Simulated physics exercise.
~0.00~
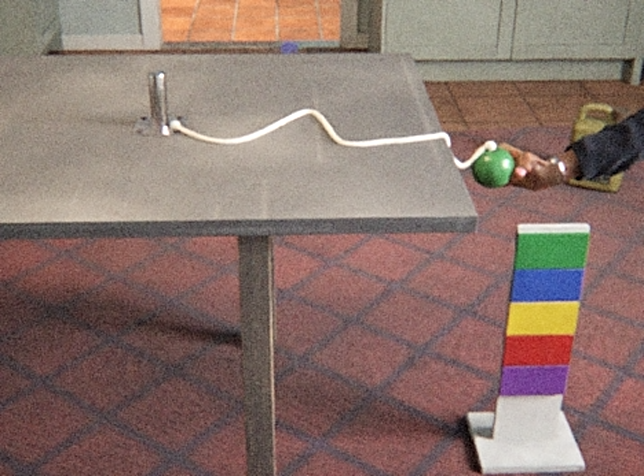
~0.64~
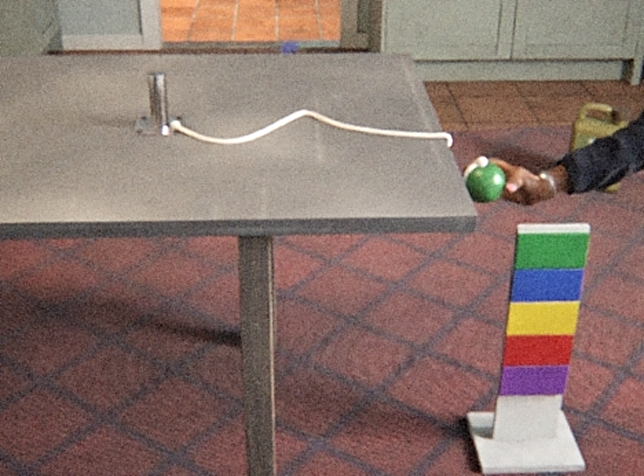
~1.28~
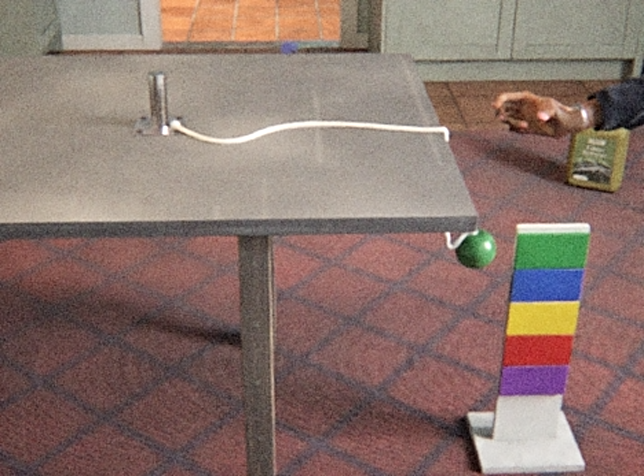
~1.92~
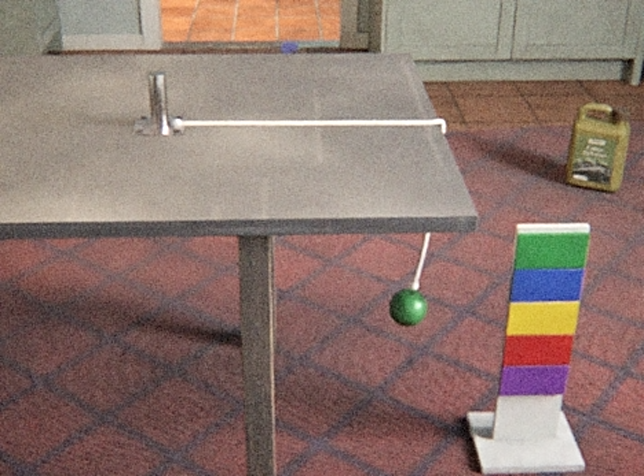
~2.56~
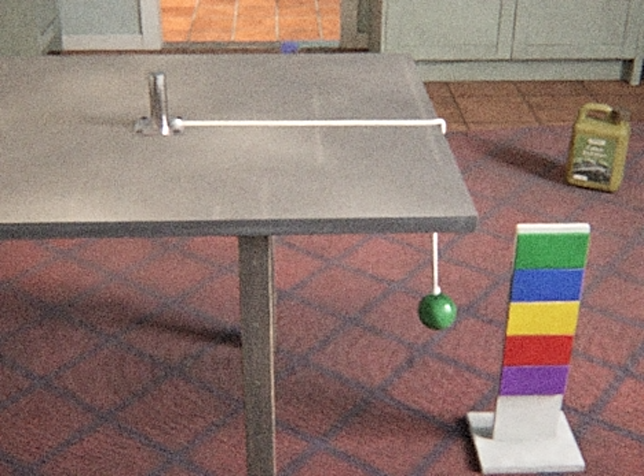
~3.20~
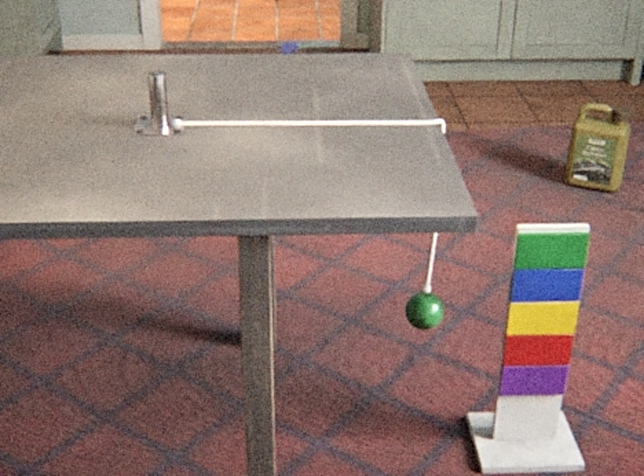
A green ball on a white cord was held off the end of a table until the hand let go and drew back; it dropped, pulled the cord straight, and swung gently below the edge, hanging about level with the yellow band.
